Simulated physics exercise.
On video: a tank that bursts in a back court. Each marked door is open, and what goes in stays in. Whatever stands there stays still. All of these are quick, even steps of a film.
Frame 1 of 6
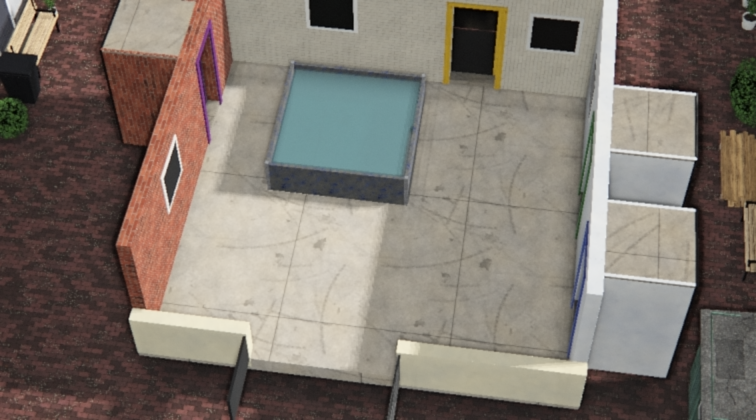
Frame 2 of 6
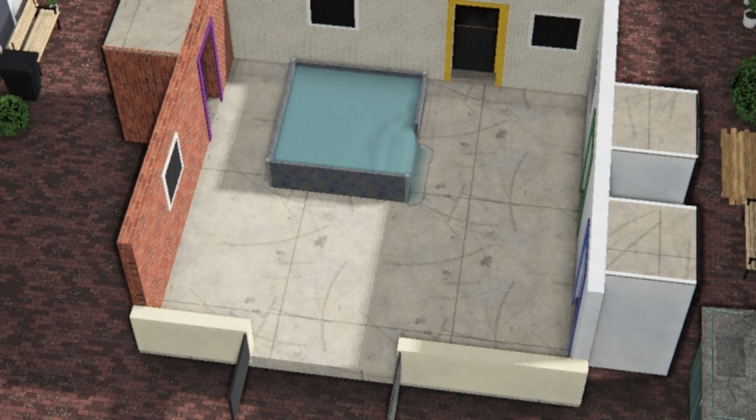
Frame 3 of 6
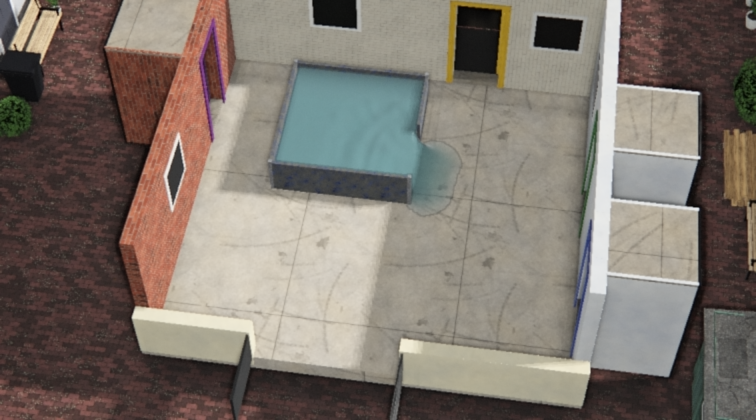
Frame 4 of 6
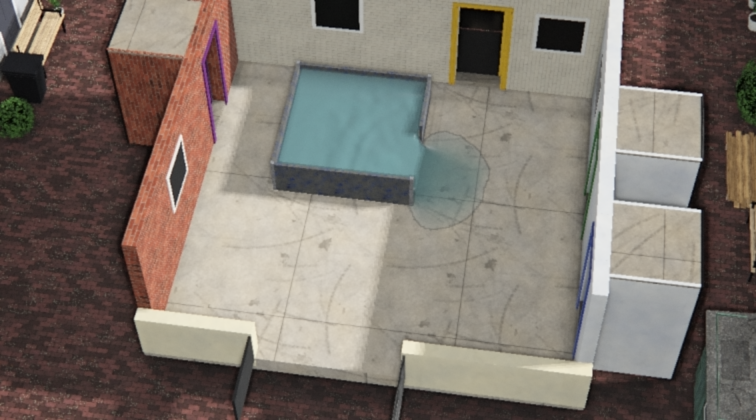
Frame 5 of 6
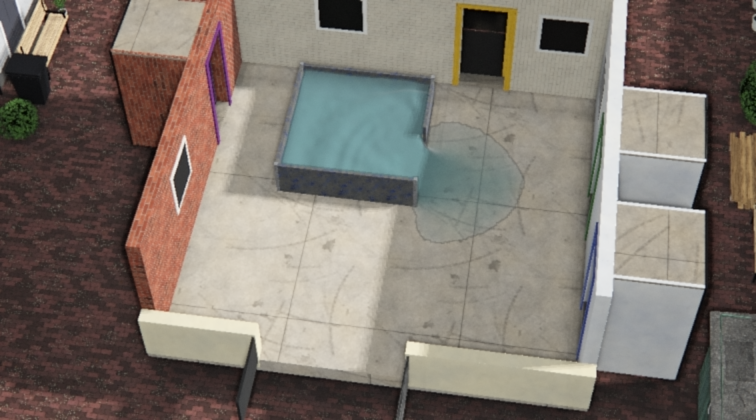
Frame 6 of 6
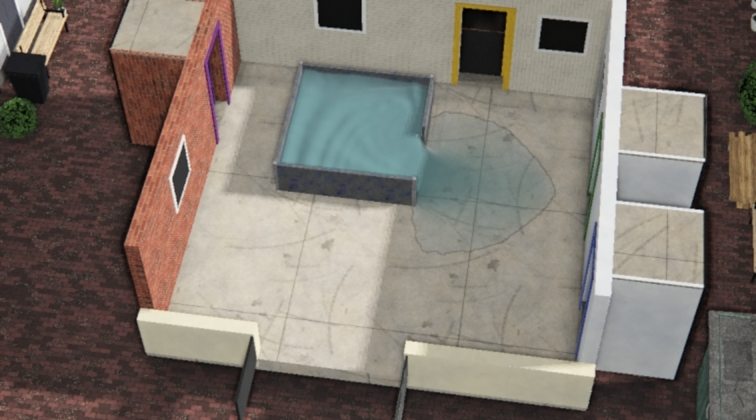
A tank in a walled court bursts on its right side and water spreads rightward.
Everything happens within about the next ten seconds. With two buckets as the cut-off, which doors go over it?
Door by door: The purple door stays within two buckets; the blue door stays within two buckets; the green door goes over two buckets; the yellow door stays within two buckets.
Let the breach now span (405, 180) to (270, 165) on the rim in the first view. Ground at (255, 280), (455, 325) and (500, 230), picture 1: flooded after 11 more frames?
Submerged, submerged, unwetted.
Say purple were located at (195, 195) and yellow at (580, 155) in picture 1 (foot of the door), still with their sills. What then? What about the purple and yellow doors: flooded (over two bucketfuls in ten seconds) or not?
Note: Purple door does not reach the limit, yellow door beats the limit.
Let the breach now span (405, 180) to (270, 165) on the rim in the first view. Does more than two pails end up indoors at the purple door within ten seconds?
The purple one falls short.
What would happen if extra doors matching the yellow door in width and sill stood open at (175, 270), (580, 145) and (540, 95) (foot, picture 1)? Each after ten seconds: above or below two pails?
First stays short of it, second crosses the line, third crosses the line.
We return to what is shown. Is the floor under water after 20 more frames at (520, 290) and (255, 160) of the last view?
First spot soaked, second spot spared.
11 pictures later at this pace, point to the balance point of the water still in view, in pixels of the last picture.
Somewhere near (416, 168).
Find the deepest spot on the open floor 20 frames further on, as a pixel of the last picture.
Approximate pixel: (572, 377).
A moment on, water covers 25 % of the floor; the purple door not reached, the blue door not reached, the green door over two buckets in, the yellow door not reached.
Next, water covers 35 % of the floor; the purple door not reached, the blue door wet at the sill, nothing in, the green door far over two buckets in, the yellow door wet at the sill, nothing in.
Then, water covers 40 % of the floor; the purple door not reached, the blue door wet at the sill, nothing in, the green door far over two buckets in, the yellow door wet at the sill, nothing in.
Later, water covers 80 % of the floor; the purple door not reached, the blue door wet at the sill, nothing in, the green door far over two buckets in, the yellow door wet at the sill, nothing in.
In the end, water covers 95 % of the floor; the purple door wet at the sill, nothing in, the blue door wet at the sill, nothing in, the green door far over two buckets in, the yellow door wet at the sill, nothing in.
